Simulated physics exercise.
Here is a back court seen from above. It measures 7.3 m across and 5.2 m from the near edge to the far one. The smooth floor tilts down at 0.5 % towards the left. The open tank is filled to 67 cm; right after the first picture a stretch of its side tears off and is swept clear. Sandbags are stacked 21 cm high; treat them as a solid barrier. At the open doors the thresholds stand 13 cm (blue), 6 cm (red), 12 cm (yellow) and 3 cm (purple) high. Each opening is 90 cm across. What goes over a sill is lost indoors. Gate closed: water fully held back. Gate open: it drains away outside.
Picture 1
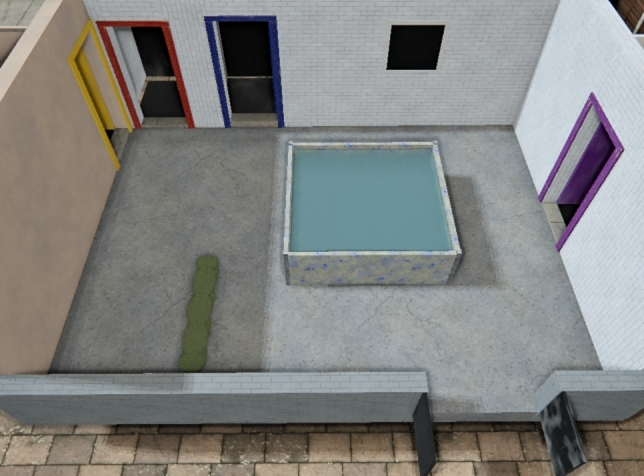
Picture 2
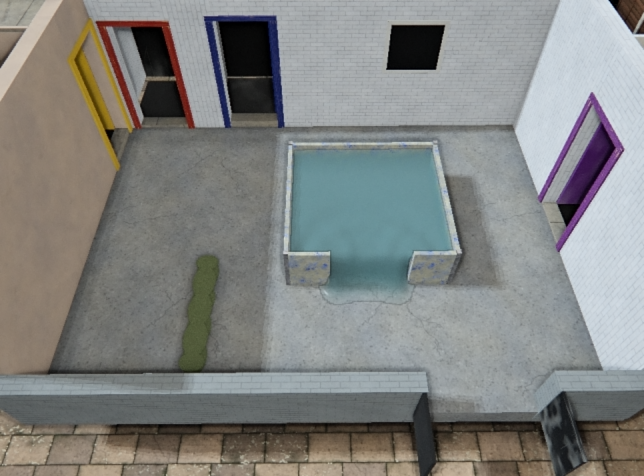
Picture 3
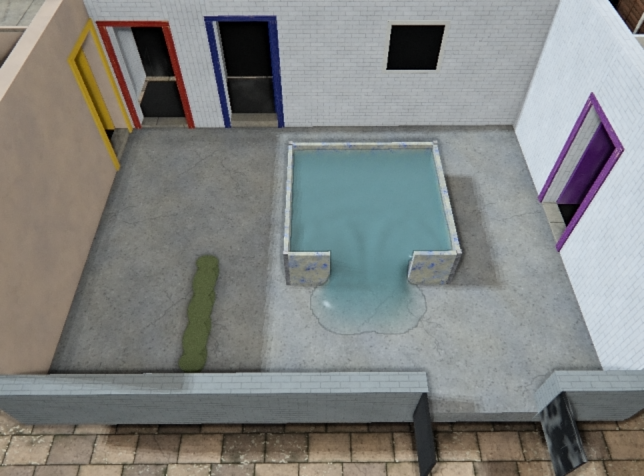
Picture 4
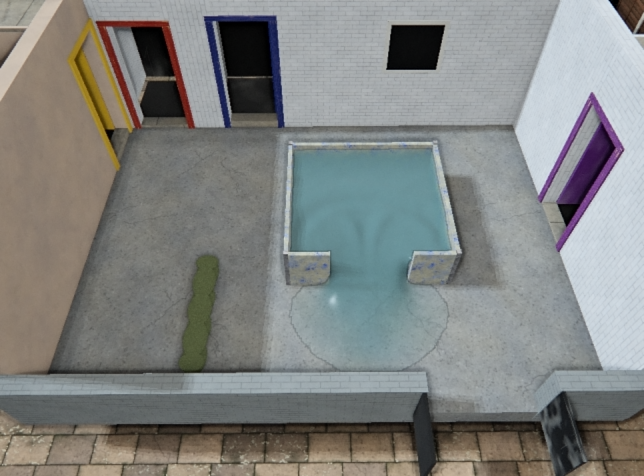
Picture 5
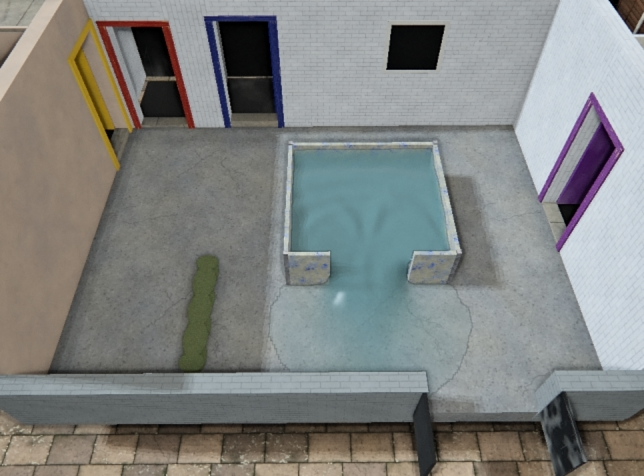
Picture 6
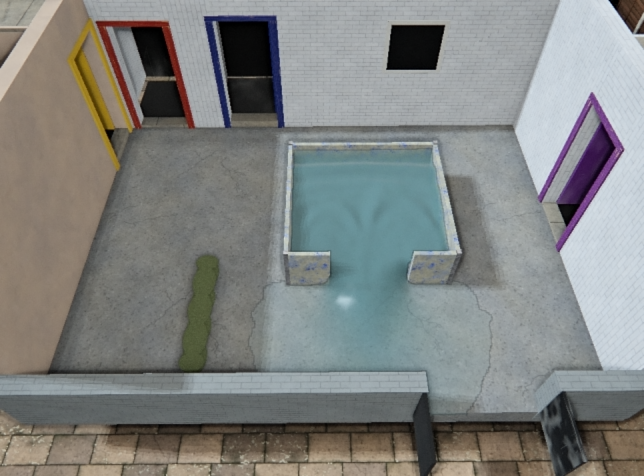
Water pours through a gap torn in the near side of a raised, speckled open tank in a grey-floored, walled back court, seen from above by a still camera. Yellow, red and blue doorways stand at the left and back, a purple one at right, with a low green barrier left of centre. The near side vanishes, and a rippling sheet spreads forwards and sideways to the low front wall.
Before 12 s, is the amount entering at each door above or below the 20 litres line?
As I see it, at the blue door the limit will not be outstripped. At the red door the limit will be outstripped. At the yellow door the limit will not be outstripped. At the purple door the limit will not be outstripped.
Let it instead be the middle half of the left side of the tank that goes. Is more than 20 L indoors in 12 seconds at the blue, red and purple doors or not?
Log - blue: Threshold not reached, red: Threshold topped, purple: Threshold not reached.
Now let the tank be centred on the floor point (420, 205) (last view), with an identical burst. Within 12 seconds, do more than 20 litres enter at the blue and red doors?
Measured against the limit, the blue door stays within it and the red door stays within it.
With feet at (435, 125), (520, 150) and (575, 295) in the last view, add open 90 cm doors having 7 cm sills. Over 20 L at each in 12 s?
Taking them in order, the first gets too little, the second too little and the third too little.
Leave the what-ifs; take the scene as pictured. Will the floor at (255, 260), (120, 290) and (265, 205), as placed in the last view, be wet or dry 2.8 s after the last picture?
Listed in sequence, the spots are drenched, drenched and drenched.
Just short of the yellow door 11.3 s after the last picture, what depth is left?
Looks like about 8.0 cm at that spot.
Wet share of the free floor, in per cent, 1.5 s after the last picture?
Roughly 25 percent.
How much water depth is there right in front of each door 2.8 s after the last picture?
In cm: Blue 0, red 0, yellow 0, purple 1.
Then, 0.7 s after the last picture water covers 15 % of the floor and is deepest (44 cm) near (365, 381); blue door not reached, red door not reached, yellow door not reached, purple door not reached.
Then, 1.5 s after the last picture water covers 25 % of the floor and is deepest (40 cm) near (365, 381); blue door not reached, red door not reached, yellow door not reached, purple door not reached.
Then, 2.8 s after the last picture water covers 50 % of the floor and is deepest (27 cm) near (210, 396); blue door not reached, red door not reached, yellow door not reached, purple door 1 cm at the sill, 0 L in.
Then, 6.3 s after the last picture water covers 90 % of the floor and is deepest (16 cm) near (351, 394); blue door 15 cm at the sill, 0 L in, red door 11 cm at the sill, 22 L in, yellow door 12 cm at the sill, 0 L in, purple door 3 cm at the sill, 0 L in.
Then, 11.3 s after the last picture water covers 95 % of the floor and is deepest (10 cm) near (263, 133); blue door 9 cm at the sill, 1 L in, red door 7 cm at the sill, 57 L in, yellow door 8 cm at the sill, 1 L in, purple door 4 cm at the sill, 0 L in.
